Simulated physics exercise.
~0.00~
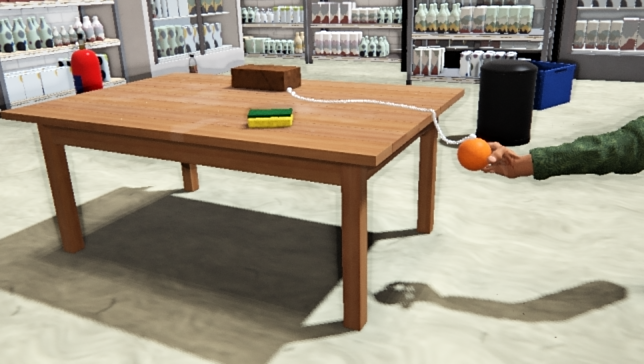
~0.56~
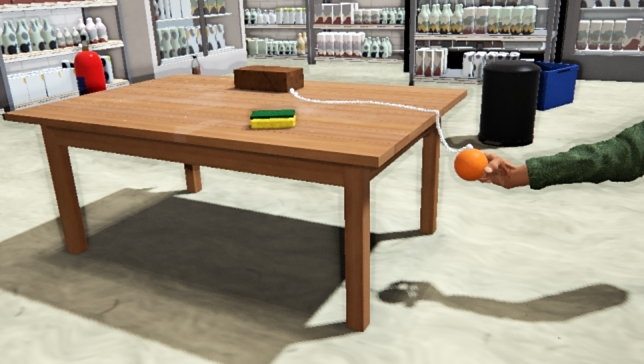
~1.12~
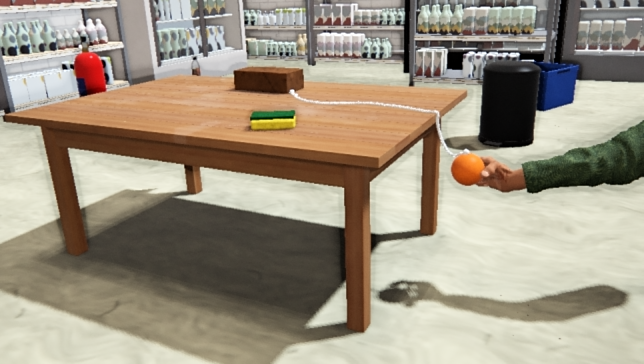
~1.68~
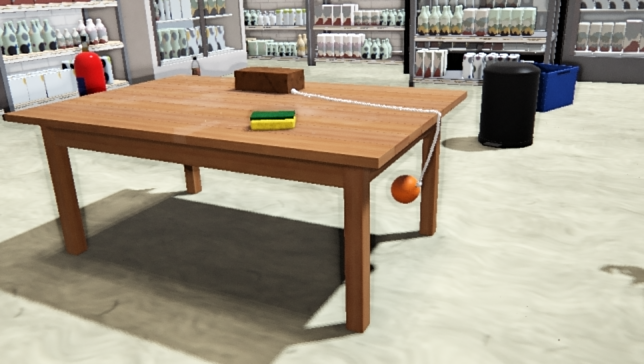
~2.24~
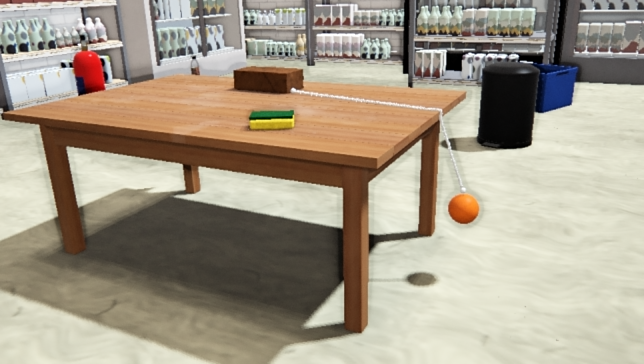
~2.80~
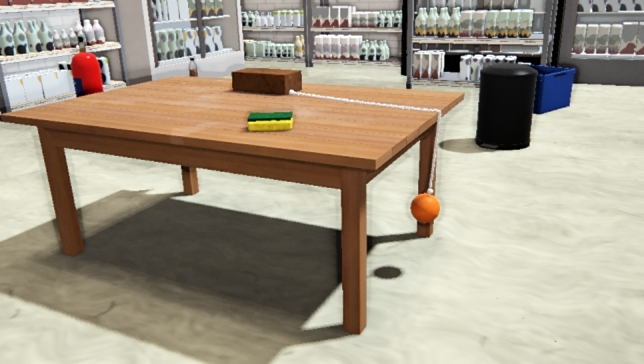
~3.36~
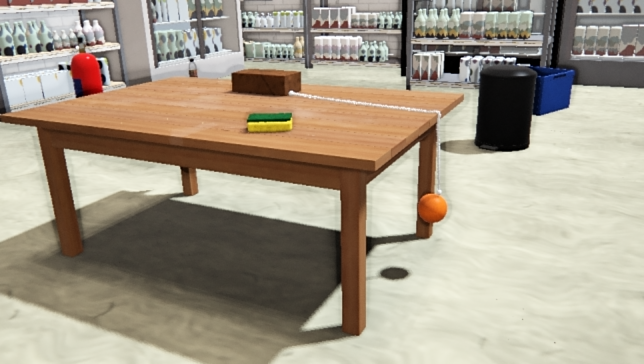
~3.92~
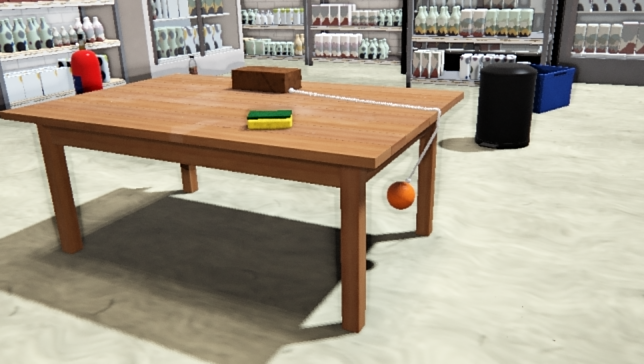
A hand in a dark green sleeve holds an orange off the right end of a brown wooden table, tied to a white shoelace that runs across the top to a reddish-brown brick. A green and yellow sponge lies nearer the front, and bottle-lined shelves, a black bin and a blue box stand behind, all seen from slightly above by a gently swaying camera. The hand lets go and withdraws to the right. The orange drops and swings left beneath the edge, then right, then back and forth. It ends dangling to the left, off the ground, while brick and sponge stay put.
